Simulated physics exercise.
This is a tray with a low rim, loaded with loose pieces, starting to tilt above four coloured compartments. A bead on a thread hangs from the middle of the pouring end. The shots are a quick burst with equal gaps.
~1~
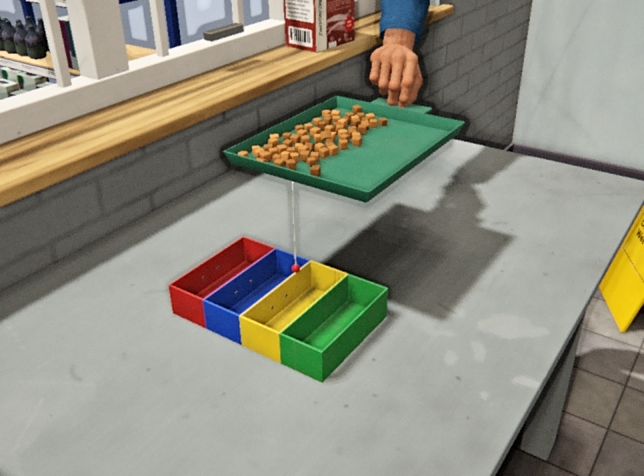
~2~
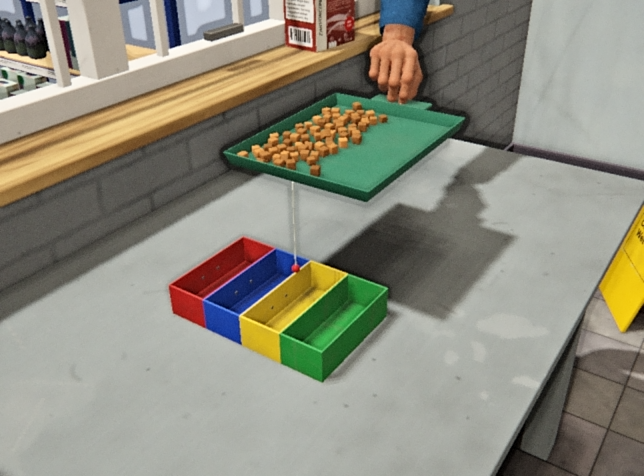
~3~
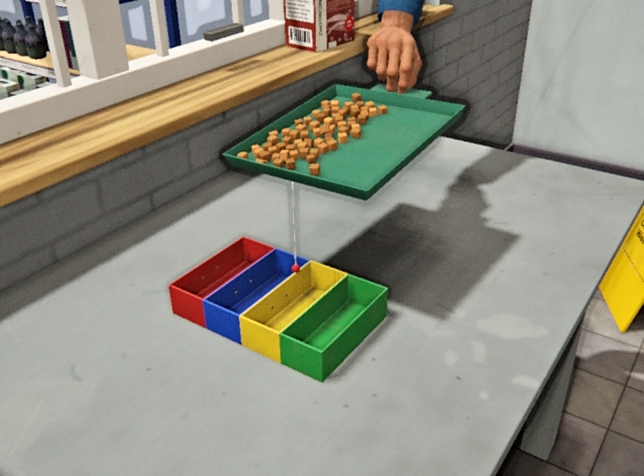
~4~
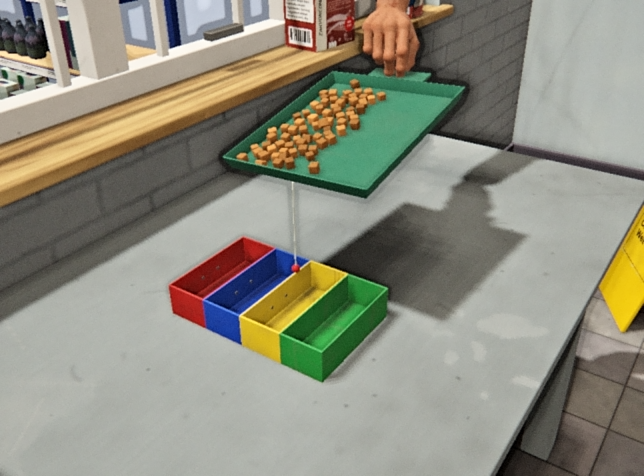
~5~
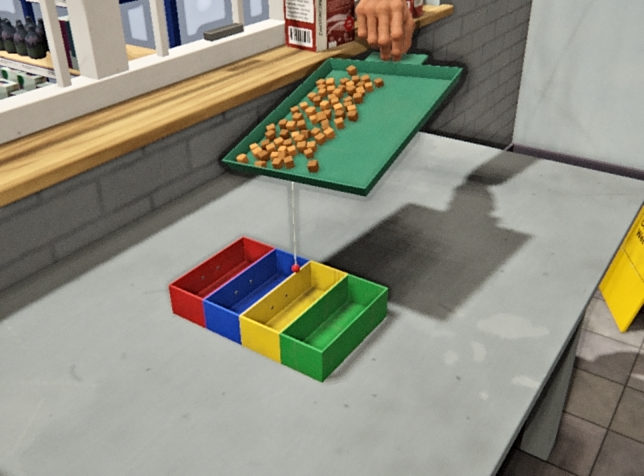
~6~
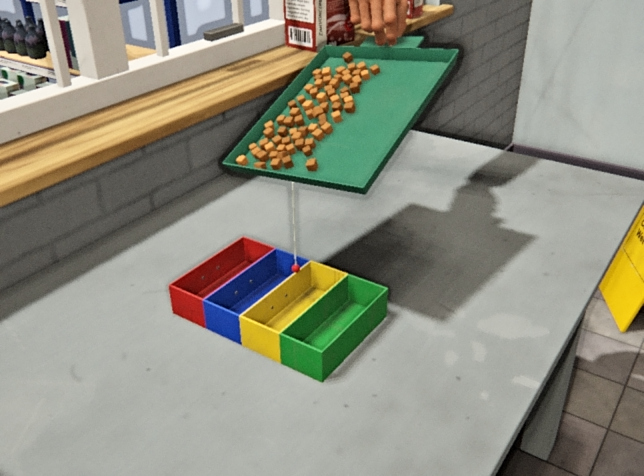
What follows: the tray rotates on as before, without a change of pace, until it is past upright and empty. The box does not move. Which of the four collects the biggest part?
It favours the red compartment.
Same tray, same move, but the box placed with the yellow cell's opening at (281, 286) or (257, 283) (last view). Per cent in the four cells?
Roughly 100 per cent, and 100 per cent.
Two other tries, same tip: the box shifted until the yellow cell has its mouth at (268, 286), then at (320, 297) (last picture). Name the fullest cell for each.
The first try: The cell in blue. The second: Red.
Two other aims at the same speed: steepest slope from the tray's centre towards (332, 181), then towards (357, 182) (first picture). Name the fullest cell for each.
First that green cell, then that green cell.
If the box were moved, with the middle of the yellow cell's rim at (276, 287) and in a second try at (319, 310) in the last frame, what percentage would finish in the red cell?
About 30 and 30 per cent.
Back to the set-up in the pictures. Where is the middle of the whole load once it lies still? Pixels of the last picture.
At about (223, 297).
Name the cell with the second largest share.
In second place: That blue cell.
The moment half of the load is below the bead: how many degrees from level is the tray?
Near 110 degrees.
Soon after the last picture, tray tipped steeply; all on the tray.
A little later, tray tipped past a quarter turn; a small part on the tray; about a quarter in the red cell; a small part in the blue cell; a small part in the yellow cell; a stray few in the green cell; about half falling or outside the box.
Later still, tray tipped past a quarter turn; about half in the red cell; about a quarter in the blue cell; a small part in the yellow cell; a stray few in the green cell; a small part falling or outside the box.
At rest, tray tipped past a quarter turn; about half in the red cell; about a quarter in the blue cell; a small part in the yellow cell; a stray few in the green cell; a small part outside the box.
